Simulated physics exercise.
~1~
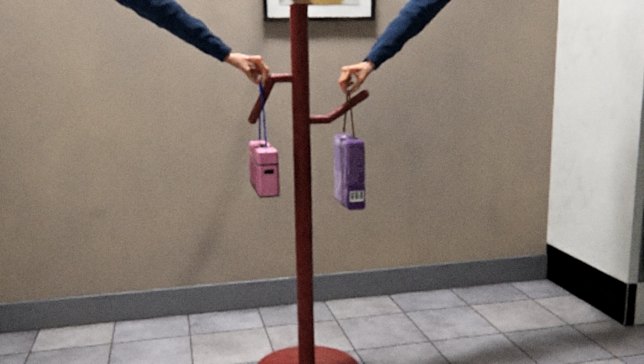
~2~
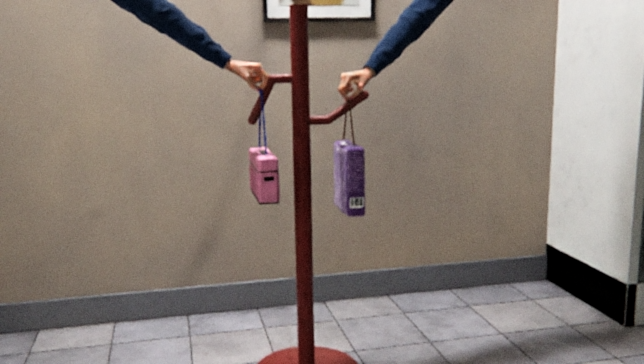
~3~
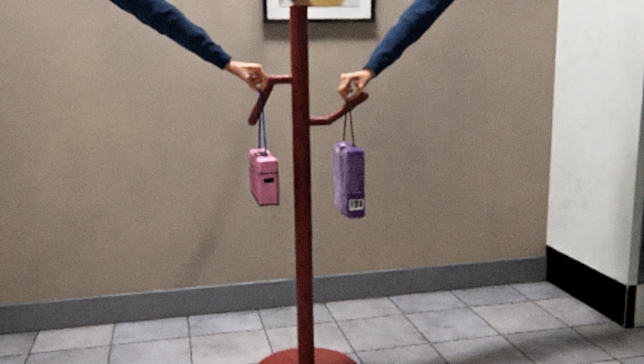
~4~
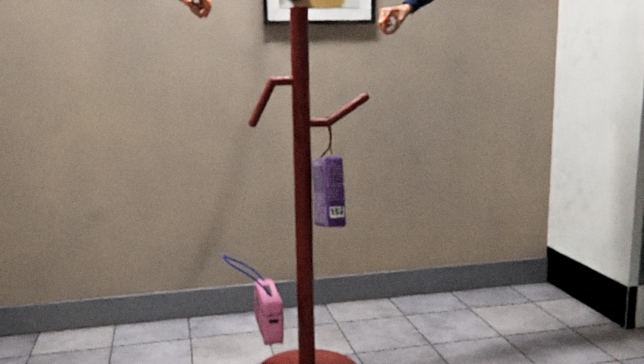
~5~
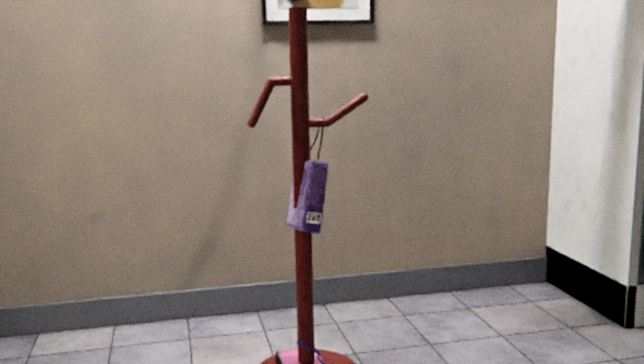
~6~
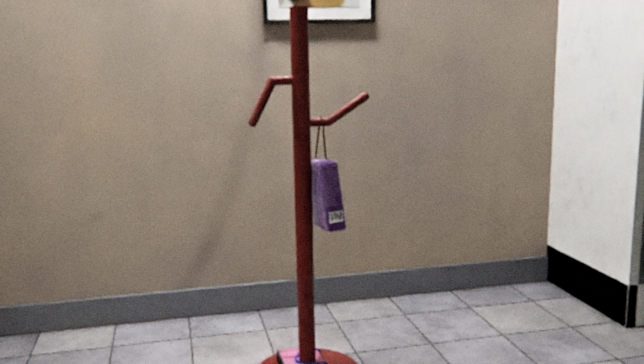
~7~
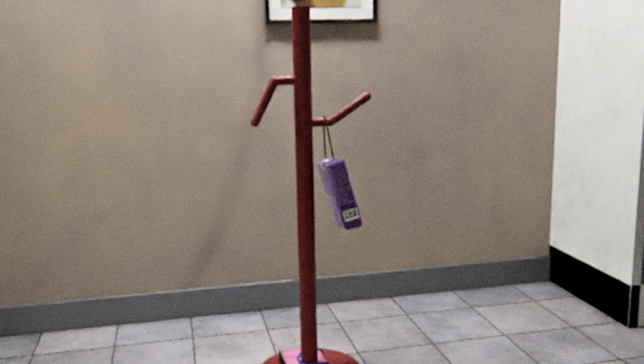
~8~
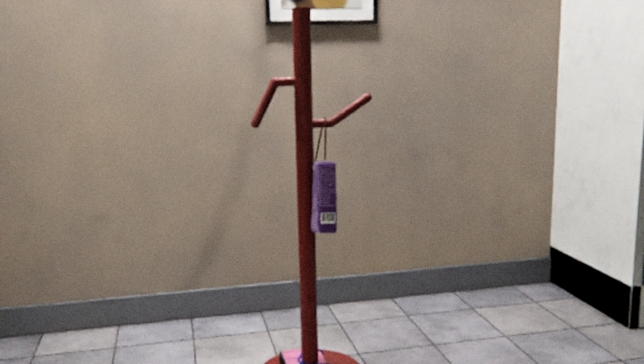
A pink case dropped to the floor when two hands hung it and a purple bag on a red post's pegs and let go, coming to rest on its side at the base while the bag swung and stayed hanging from the right peg.
